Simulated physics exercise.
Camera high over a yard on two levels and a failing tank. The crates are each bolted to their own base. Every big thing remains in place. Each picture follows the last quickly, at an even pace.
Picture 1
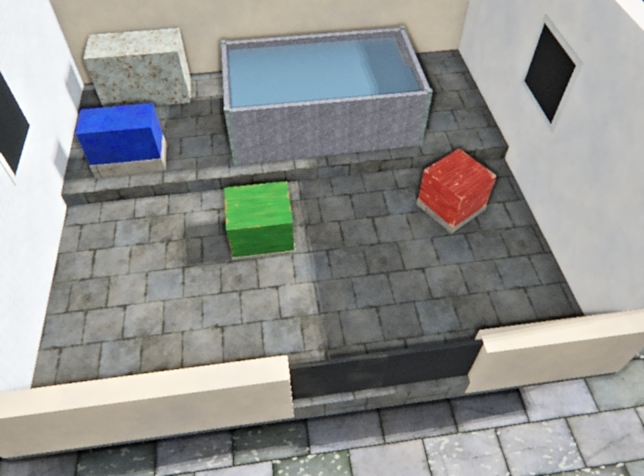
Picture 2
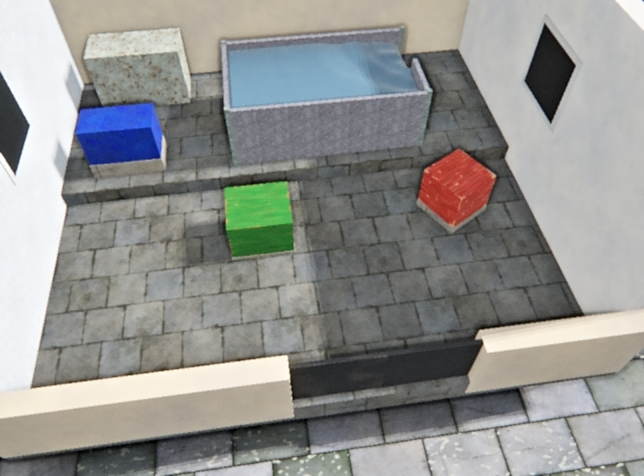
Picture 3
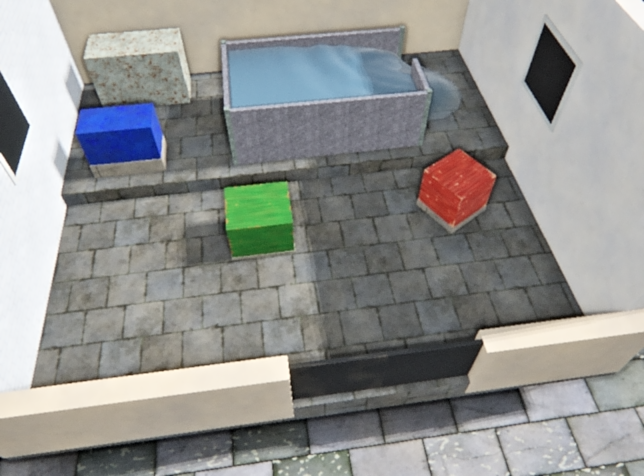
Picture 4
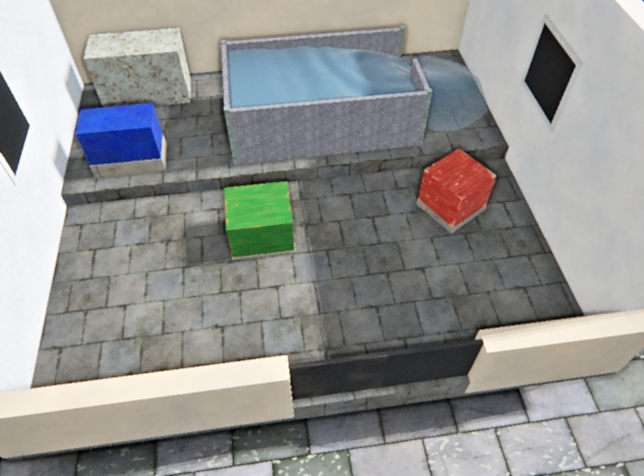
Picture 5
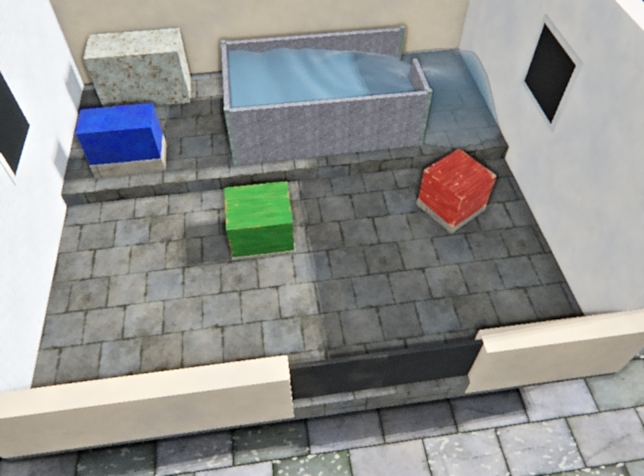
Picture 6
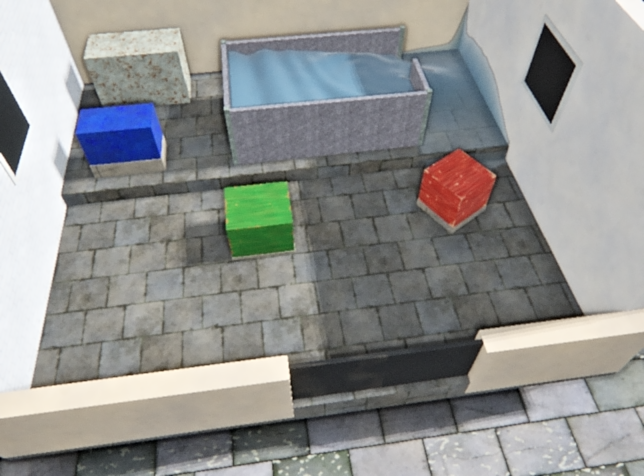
The video shows a walled, paved yard on two levels with blue, green and red blocks, where water pours through a gap at the right end of an open tank, spreads across the upper level and reaches the right wall.
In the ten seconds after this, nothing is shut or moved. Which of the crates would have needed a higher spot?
The green crate is going to get water on it; the red crate is going to get water on it; the blue crate is going to stay free of water.
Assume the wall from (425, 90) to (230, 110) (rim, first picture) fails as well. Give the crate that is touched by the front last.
The crate marked blue.
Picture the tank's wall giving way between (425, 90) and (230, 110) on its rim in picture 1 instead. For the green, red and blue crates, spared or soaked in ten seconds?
Result - green one is hit by the flood; red one is hit by the flood; blue one is missed.
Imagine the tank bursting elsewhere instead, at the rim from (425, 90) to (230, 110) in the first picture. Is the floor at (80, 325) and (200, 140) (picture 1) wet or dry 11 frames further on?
Well, the first one's sitting in a puddle and the next one's spared.
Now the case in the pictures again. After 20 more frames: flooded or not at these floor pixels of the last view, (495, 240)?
Lab note: Spot reads soaked.
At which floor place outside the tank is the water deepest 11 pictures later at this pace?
Deepest spot: Around (468, 76).
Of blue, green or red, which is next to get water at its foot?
The one in red.
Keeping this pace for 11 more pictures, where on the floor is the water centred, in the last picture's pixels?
That puts it at around (371, 114).
A moment on, water covers 15 % of the floor; the green crate not reached, the red crate water round its plinth, the blue crate not reached.
Next, water covers 30 % of the floor; the green crate not reached, the red crate water round its plinth, the blue crate not reached.
Then, water covers 55 % of the floor; the green crate water round its plinth, the red crate water round its plinth, the blue crate water round its plinth.
Later, water covers 95 % of the floor; the green crate water round its plinth, the red crate water round its plinth, the blue crate water round its plinth.
In the end, water covers 100 % of the floor; the green crate was topped, the red crate was topped, the blue crate stayed above the water.
